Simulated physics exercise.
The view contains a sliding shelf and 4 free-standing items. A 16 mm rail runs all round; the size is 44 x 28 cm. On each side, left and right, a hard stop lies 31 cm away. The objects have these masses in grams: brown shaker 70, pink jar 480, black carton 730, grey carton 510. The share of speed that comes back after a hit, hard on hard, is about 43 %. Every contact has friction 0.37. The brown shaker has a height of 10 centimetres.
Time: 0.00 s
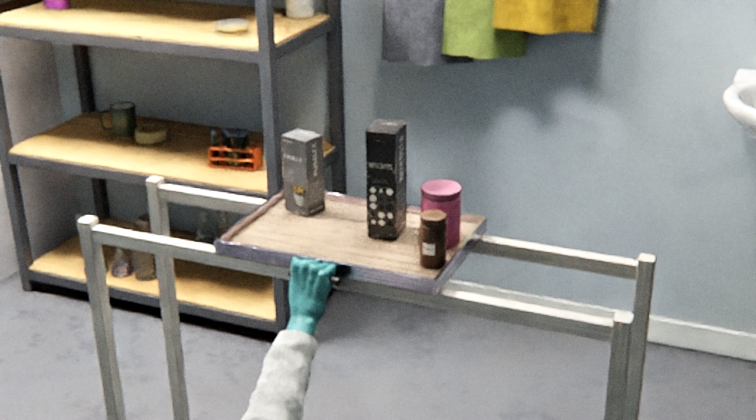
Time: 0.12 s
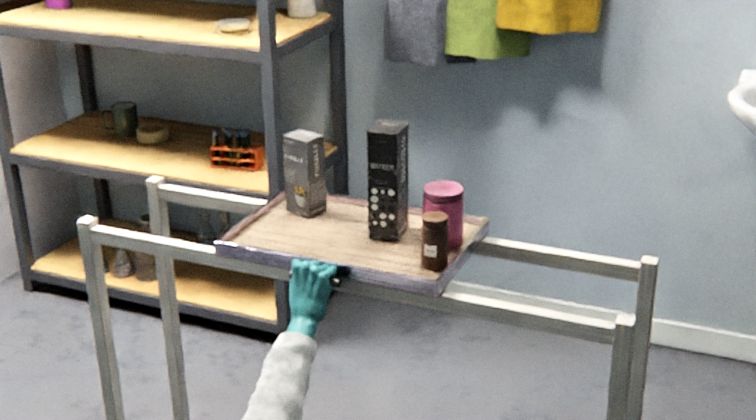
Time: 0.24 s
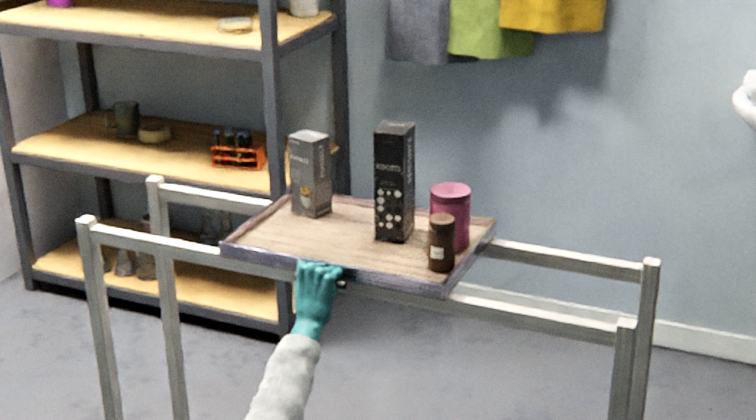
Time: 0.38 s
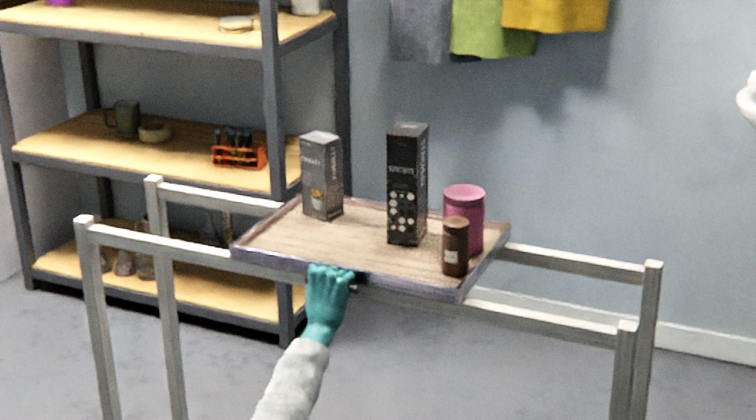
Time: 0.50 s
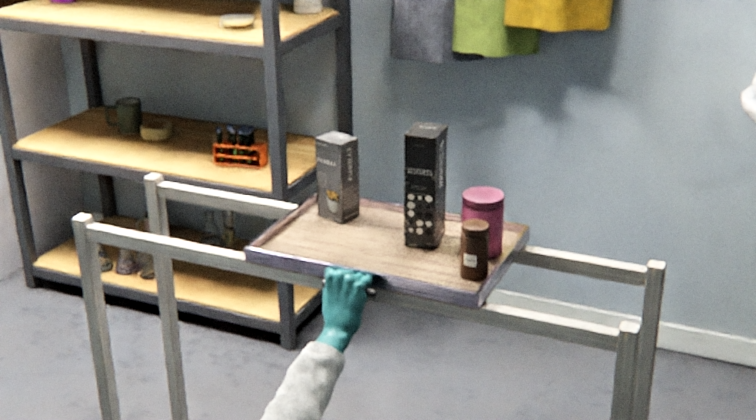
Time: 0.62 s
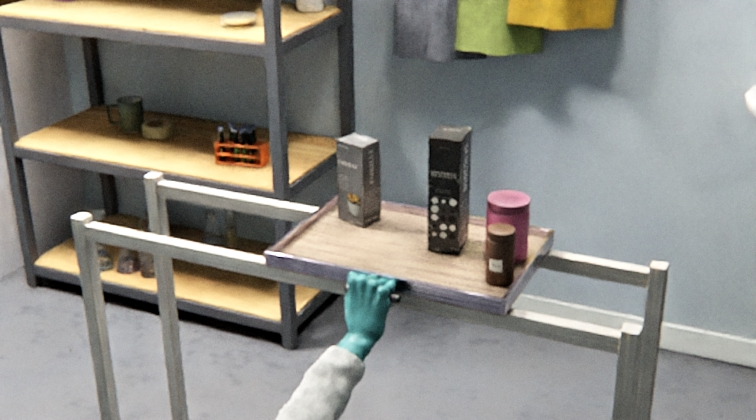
At the start, a teal-gloved hand grips the front edge of a wooden tray resting midway on a metal frame, holding a grey carton, a black carton, a pink jar and a brown shaker. The tray barely moves at first, then slides steadily right with the hand, the four items riding upright.
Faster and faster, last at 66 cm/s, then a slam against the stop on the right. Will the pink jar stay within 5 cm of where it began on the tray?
Yes, it stays close to where it began.
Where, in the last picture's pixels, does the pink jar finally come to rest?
Around (619, 246).
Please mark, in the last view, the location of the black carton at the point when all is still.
I'd put it at around (581, 209).
After 0.92 s, tray has slid 28 cm right.
After 1.02 s, tray has slid 31 cm right; pink jar leaning 6° near (621, 245); brown shaker leaning 14°; black carton leaning 3°.
After 1.12 s, tray has slid 31 cm right; brown shaker leaning 23°; black carton leaning 16°; grey carton slid 5 cm.
After 1.52 s, tray has slid 31 cm right; black carton leaning 18°; grey carton slid 5 cm; brown shaker leaning 6°.
At rest (2.2 s), not toppled but over 5 cm from the start, black carton and grey carton; the other 2 in place, give or take 5 cm. Seen from the same camera at the end, pink jar near (619, 246).
